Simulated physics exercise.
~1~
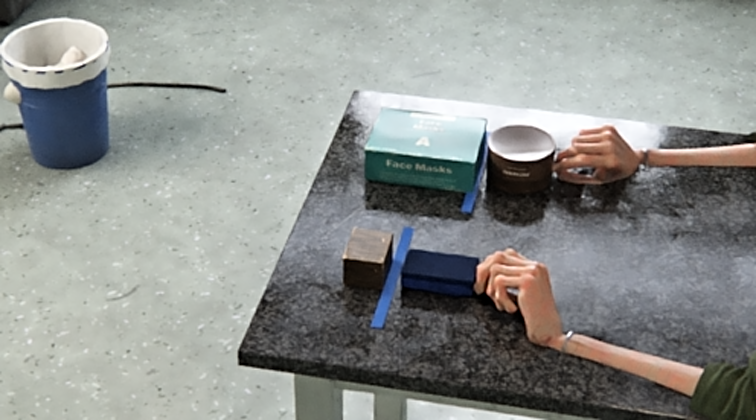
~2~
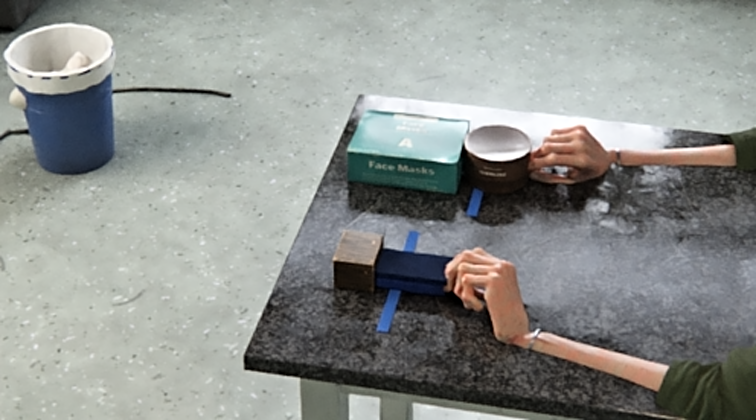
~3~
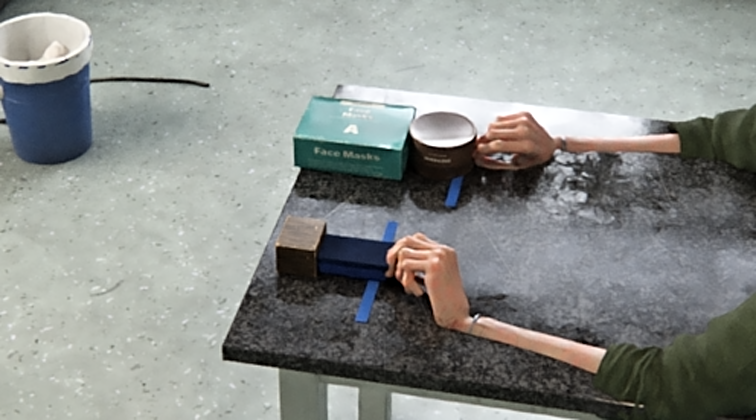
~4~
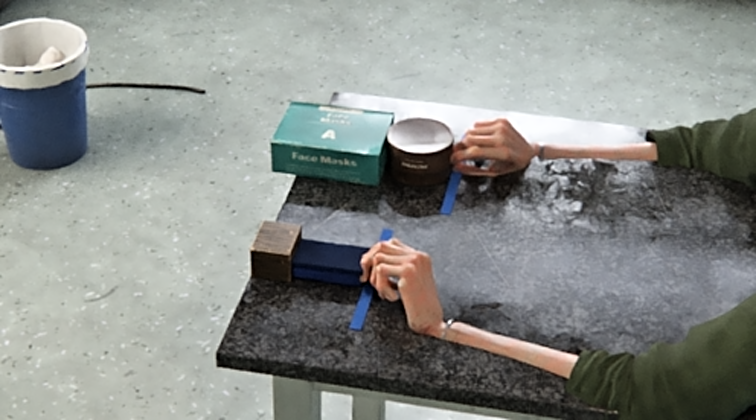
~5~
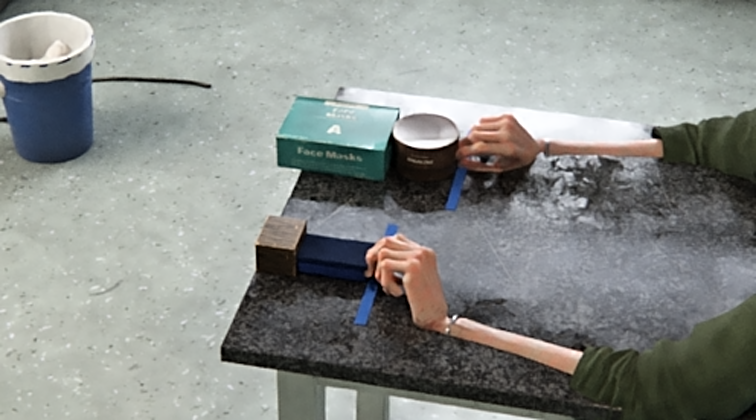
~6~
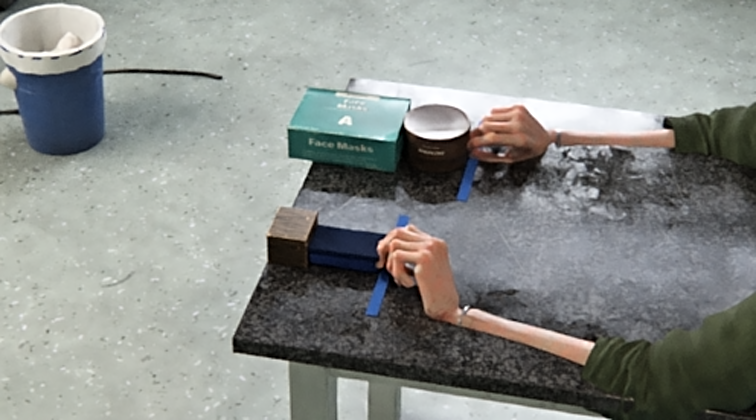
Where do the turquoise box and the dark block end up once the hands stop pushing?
Both stay on the table, with the turquoise box and the dark block resting near its left edge.
